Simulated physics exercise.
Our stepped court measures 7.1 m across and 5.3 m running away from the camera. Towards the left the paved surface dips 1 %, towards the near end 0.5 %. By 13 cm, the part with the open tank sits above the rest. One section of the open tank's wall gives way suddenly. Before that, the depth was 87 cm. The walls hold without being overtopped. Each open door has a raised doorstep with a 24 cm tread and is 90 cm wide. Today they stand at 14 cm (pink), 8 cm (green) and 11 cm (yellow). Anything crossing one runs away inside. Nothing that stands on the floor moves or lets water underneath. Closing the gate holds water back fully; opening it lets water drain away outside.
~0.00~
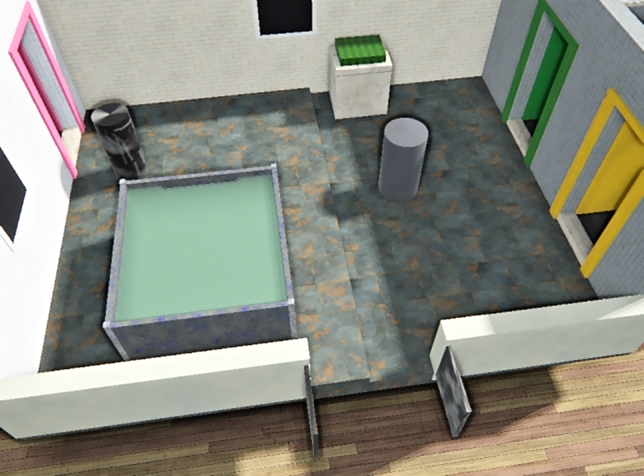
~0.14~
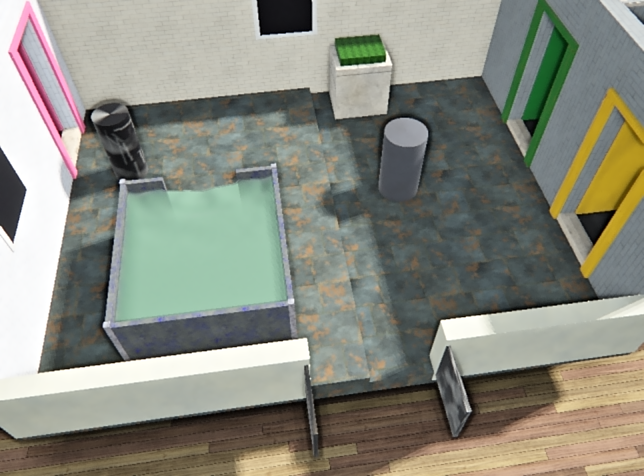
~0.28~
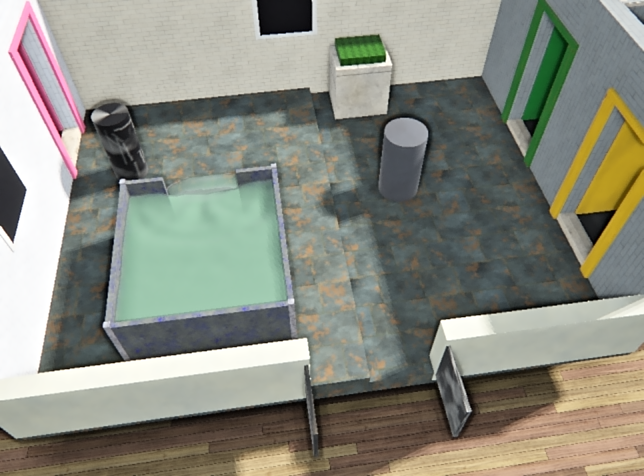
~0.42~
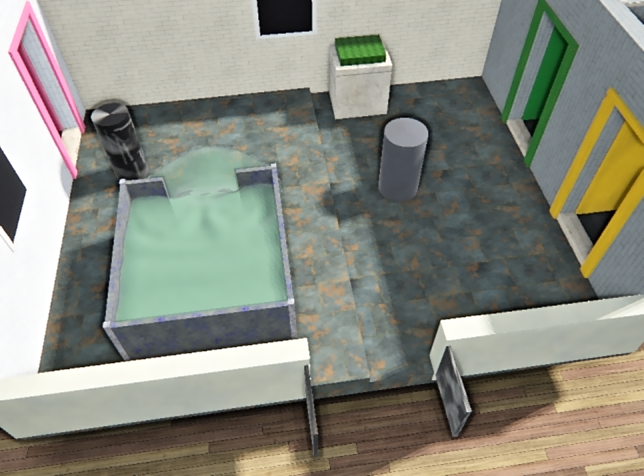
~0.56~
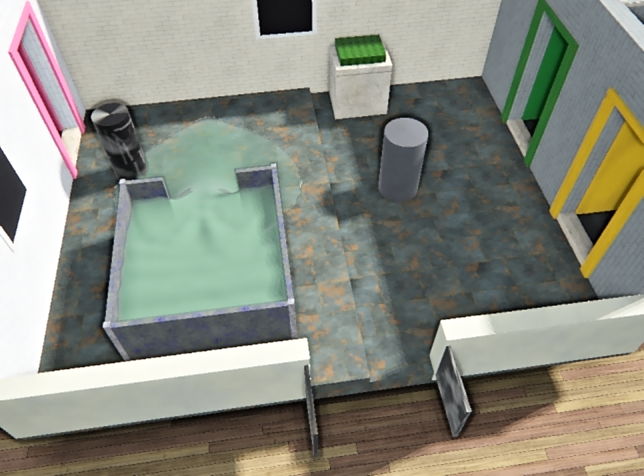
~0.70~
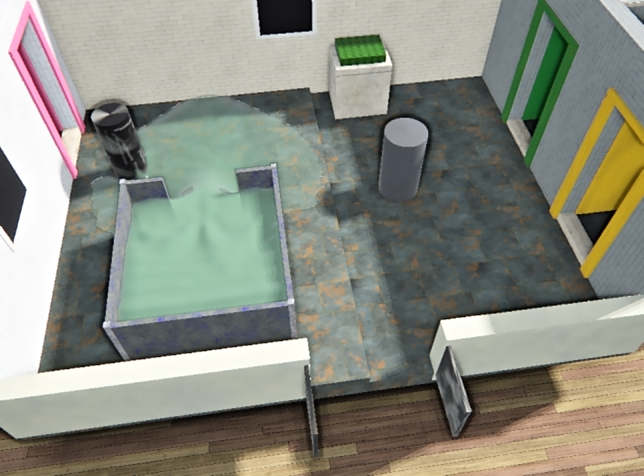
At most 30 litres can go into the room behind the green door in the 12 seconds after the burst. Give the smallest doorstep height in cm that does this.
Roughly 9 cm is needed.
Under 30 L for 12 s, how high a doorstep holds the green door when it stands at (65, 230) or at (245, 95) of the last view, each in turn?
Roughly 8.5 cm, then roughly 28 cm.
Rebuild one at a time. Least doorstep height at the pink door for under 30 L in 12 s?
Pink: 19 cm.
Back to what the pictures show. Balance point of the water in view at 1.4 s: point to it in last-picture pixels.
It lies near (209, 230) in the last picture.
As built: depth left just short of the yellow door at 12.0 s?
About 3.5 centimetres.
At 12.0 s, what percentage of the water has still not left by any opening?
I'd say near 86 per cent is still there.
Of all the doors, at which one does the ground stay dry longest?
That would be the yellow one.
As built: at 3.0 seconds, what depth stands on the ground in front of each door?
In cm - pink: 18, green: 0, yellow: 0.
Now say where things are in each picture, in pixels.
The open tank at (201, 242) is whole and still, 87 cm deep; the green door at (534, 91) is dry, in the first picture.
The front is at a hidden place, 0.4 m from the gap on the far side; 0.3 m2 of floor is wet, 87 cm left at the back, in the second picture.
The front is at a hidden place, 0.9 m from the gap on the far side; 1.0 m2 of floor is wet, 87 cm left at the back, in the third picture.
Water pours out on the far side and has run 1.6 m, to (203, 150); about 9 cm deep outside, 86 cm at the back, in the fourth picture.
The front is at (199, 123), 2.2 m from the gap on the far side; 4.2 m2 of floor is wet, 80 cm left at the back, in the fifth picture.
The gap is on the far side, the front 2.9 m out at (192, 99); the back of the open tank holds 72 cm; the green door at (534, 91), 5.1 m from the gap, is still 3.4 m from the nearest water, in the sixth picture.
After 1.4 s water covers 30 % of the floor, deepest (50 cm) near (204, 218); it has not reached the green door.
After 3.0 s water covers 50 % of the floor, deepest (43 cm) near (326, 100); it has not reached the green door.
After 12.0 s water covers 95 % of the floor, deepest (18 cm) near (316, 101); 8 cm at the green door, 43 litres in over its 8 cm doorstep.
At the green door as built, the water arrived by 3.4 s and peaked near 12 cm at 4.8 s.
With a doorstep of 7.5 cm, 49 litres would have come in within the 12 s; with 10 cm, 19 litres. So under 30 litres takes about 9 cm.
